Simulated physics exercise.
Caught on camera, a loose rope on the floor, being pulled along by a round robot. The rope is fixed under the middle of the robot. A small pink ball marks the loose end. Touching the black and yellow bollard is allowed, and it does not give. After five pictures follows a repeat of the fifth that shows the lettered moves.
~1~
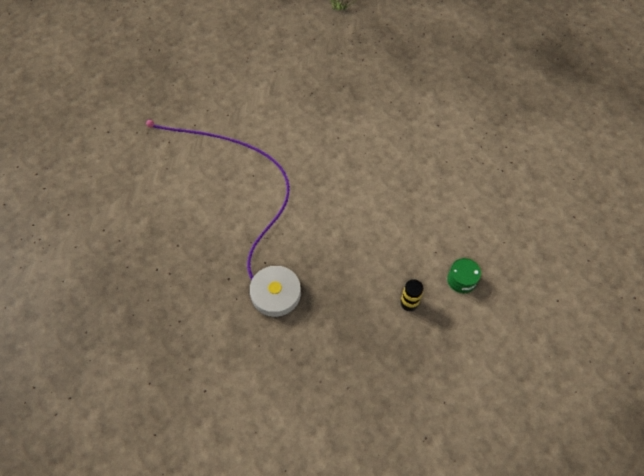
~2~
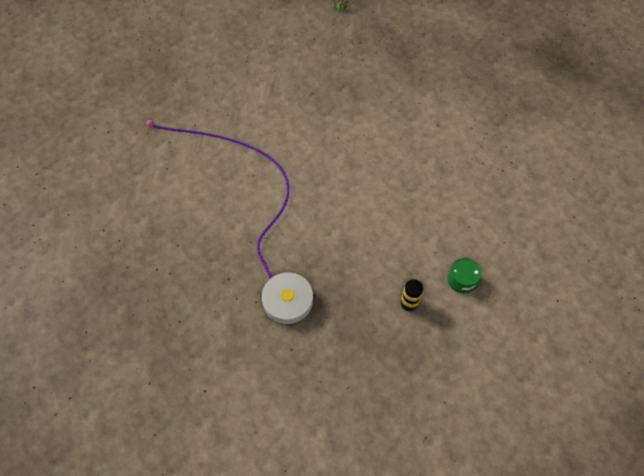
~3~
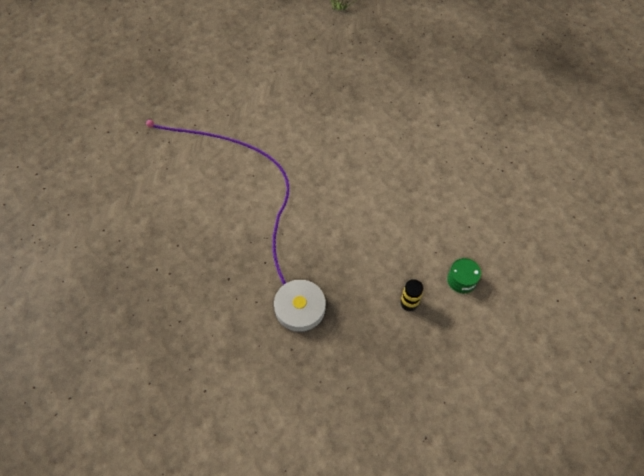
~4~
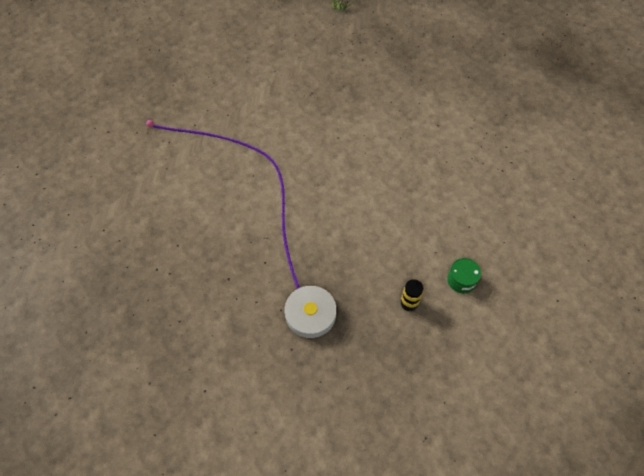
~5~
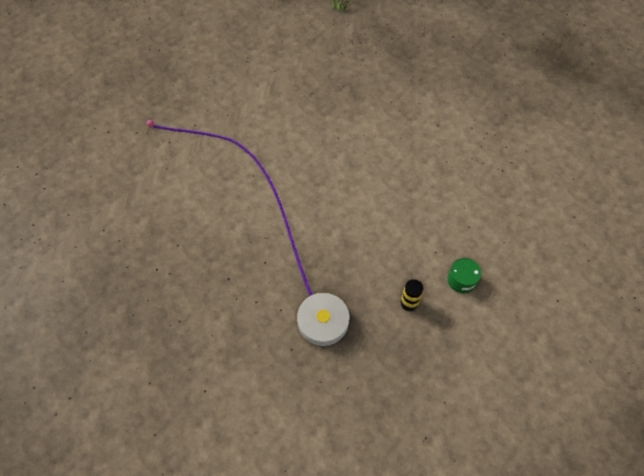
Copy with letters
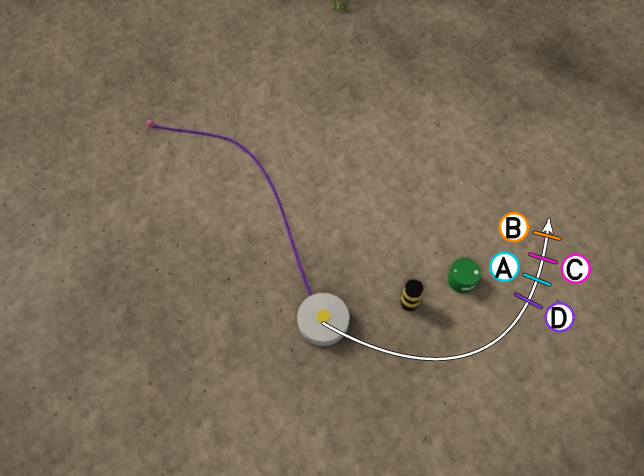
Round white robot with a yellow dot sliding slowly down and right across the floor, pulling a curved purple rope straighter behind it.
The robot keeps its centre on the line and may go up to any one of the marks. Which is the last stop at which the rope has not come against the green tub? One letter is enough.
Mark A.
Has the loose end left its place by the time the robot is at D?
By then, yes.
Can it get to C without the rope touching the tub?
No.
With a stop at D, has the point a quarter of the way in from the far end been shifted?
Yes.
On the marked copy, A at (537, 280); B at (547, 236); C at (543, 258); D at (528, 301); the route from (323, 323) via (492, 343) to (549, 220).
Following A. Soon after the start, robot (412, 354), middle of the rope (286, 237), free end (191, 137).
Later, robot (503, 334), middle of the rope (333, 267), free end (224, 167).
In the end, robot (540, 276), middle of the rope (374, 290), free end (250, 193); only the bollard has been touched, if anything.
As for the rest, B brings the rope against the tub; C brings the rope against the tub; D is safe but short.
